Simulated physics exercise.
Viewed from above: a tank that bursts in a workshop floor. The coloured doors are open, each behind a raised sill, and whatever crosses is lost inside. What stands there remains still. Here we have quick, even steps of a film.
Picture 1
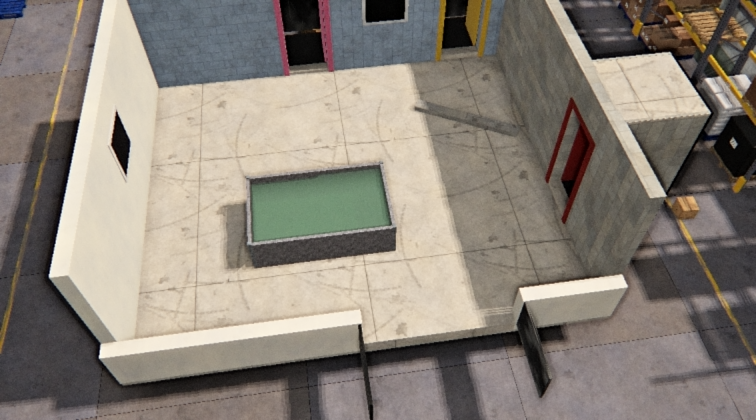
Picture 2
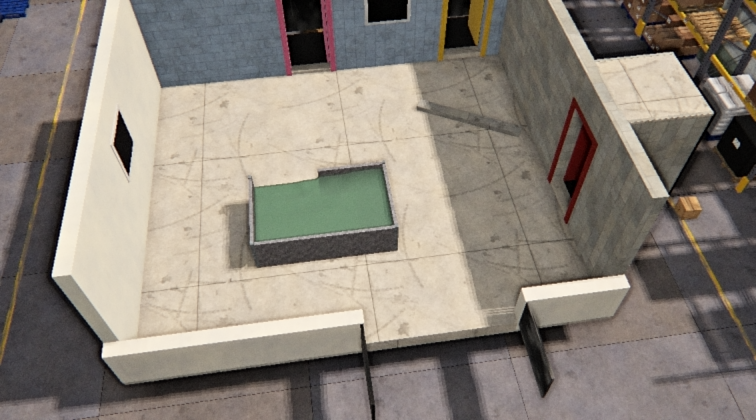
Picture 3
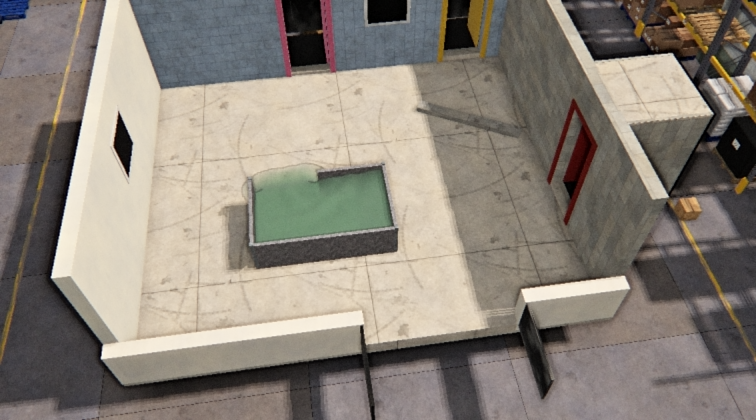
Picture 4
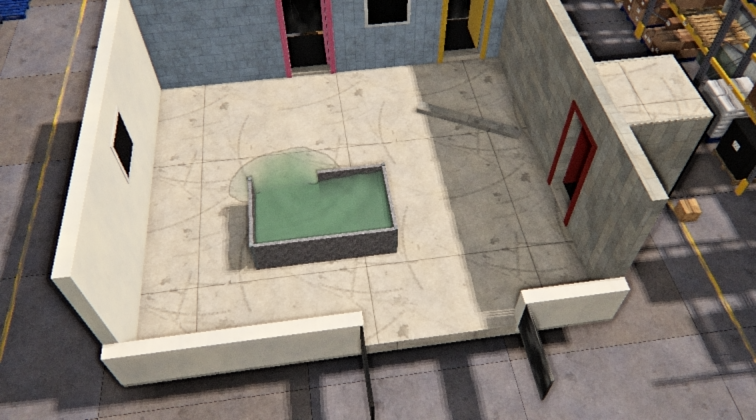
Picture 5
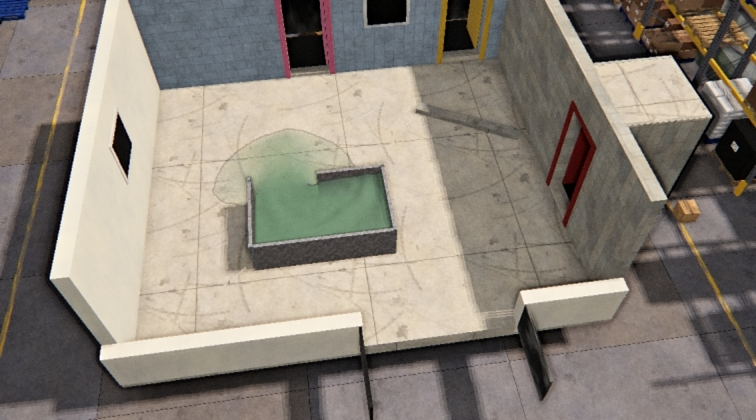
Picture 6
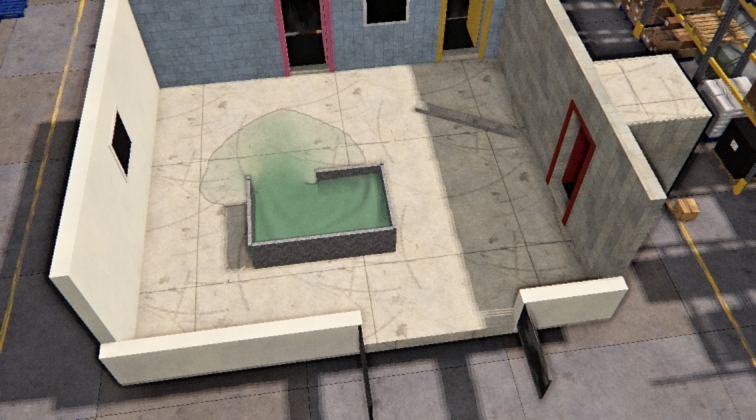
The clip opens on a dark-walled tank of still green water on a pale workshop floor, seen from above. A gap appears in the tank's far side toward the left, and water pours out, spreading across the floor in a thin, widening fan toward the blue wall.
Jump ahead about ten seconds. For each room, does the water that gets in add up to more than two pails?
The yellow door is not swamped; the pink door is swamped; the red door is not swamped.
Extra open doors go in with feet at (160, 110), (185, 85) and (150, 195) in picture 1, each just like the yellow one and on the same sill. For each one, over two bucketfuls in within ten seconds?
Reading them off: Comes out higher, comes out higher, comes out lower.
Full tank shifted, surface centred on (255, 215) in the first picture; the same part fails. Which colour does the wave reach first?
It's the pink door.
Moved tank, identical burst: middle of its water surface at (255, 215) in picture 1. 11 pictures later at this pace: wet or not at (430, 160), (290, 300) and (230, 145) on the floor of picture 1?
First one stays unwetted, next one stays unwetted, last one gets inundated.
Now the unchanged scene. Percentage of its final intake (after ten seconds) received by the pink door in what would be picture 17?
Around 25 percent.
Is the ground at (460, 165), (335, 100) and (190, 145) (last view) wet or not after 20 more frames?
First spot not wet, second inundated, third inundated.
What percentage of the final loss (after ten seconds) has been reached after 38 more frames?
Roughly 90 percent.
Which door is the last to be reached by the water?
I'd go with the red-painted one.
A moment on, water covers 25 % of the floor; the yellow door not reached, the pink door under two buckets in, the red door not reached.
Next, water covers 30 % of the floor; the yellow door not reached, the pink door over two buckets in, the red door not reached.
Then, water covers 35 % of the floor; the yellow door wet at the sill, nothing in, the pink door far over two buckets in, the red door not reached.
Later, water covers 50 % of the floor; the yellow door wet at the sill, nothing in, the pink door far over two buckets in, the red door not reached.
In the end, water covers 80 % of the floor; the yellow door wet at the sill, nothing in, the pink door far over two buckets in, the red door wet at the sill, nothing in.
